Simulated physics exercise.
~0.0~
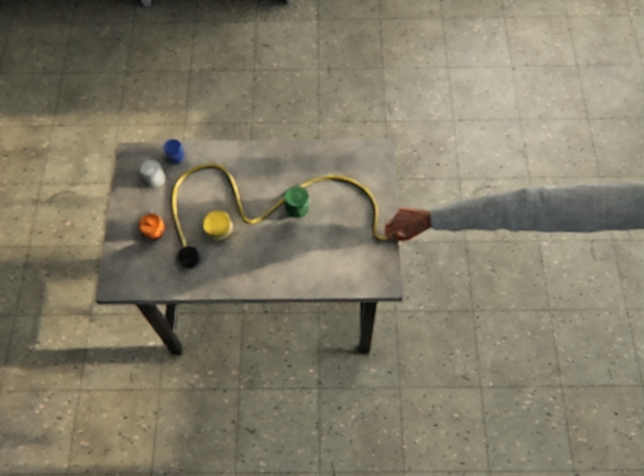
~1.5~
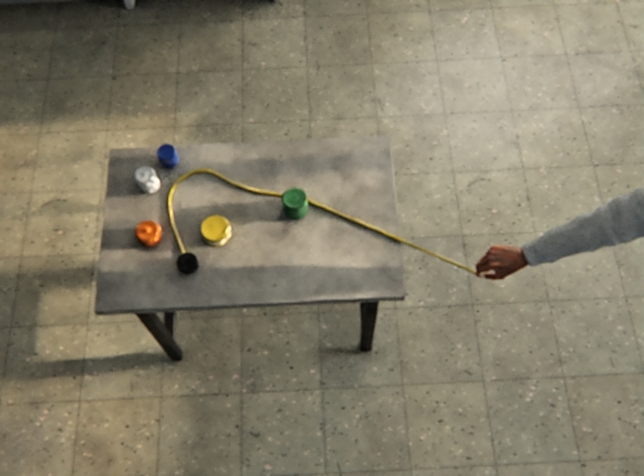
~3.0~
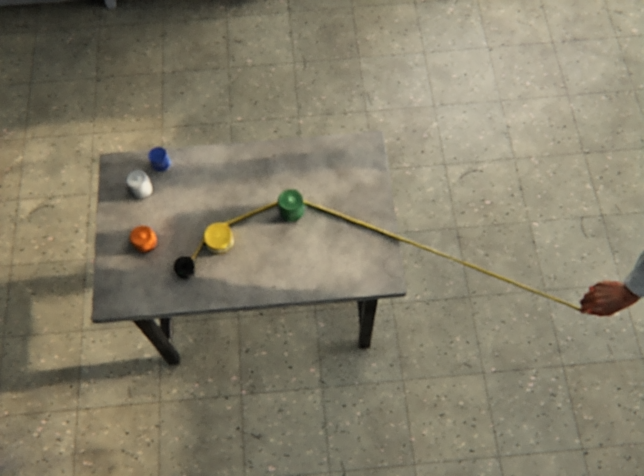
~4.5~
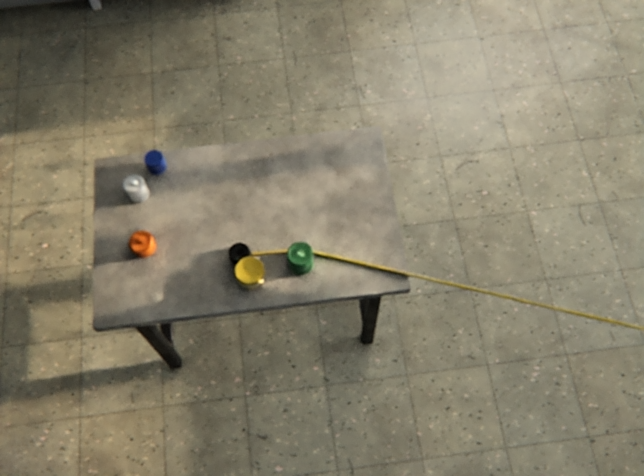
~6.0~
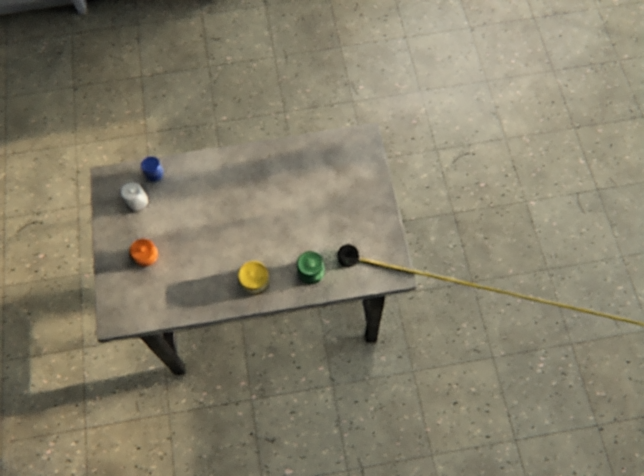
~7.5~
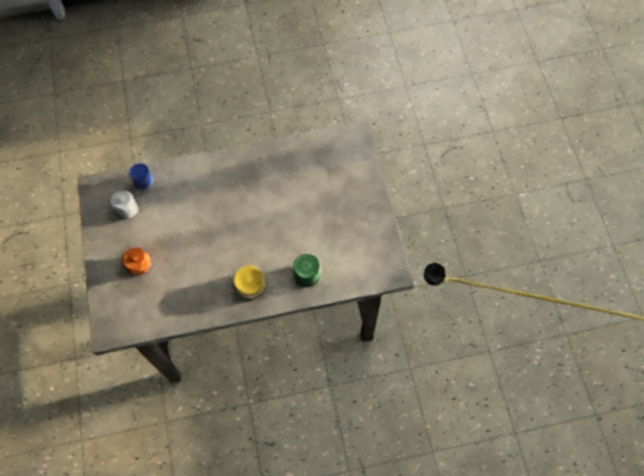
The video shows a hand pulling a yellow cord rightward across a gray table, dragging a black puck-like object that shifts the yellow and green containers toward the front edge before sliding off the right side, while the orange, white and blue containers stay in place.
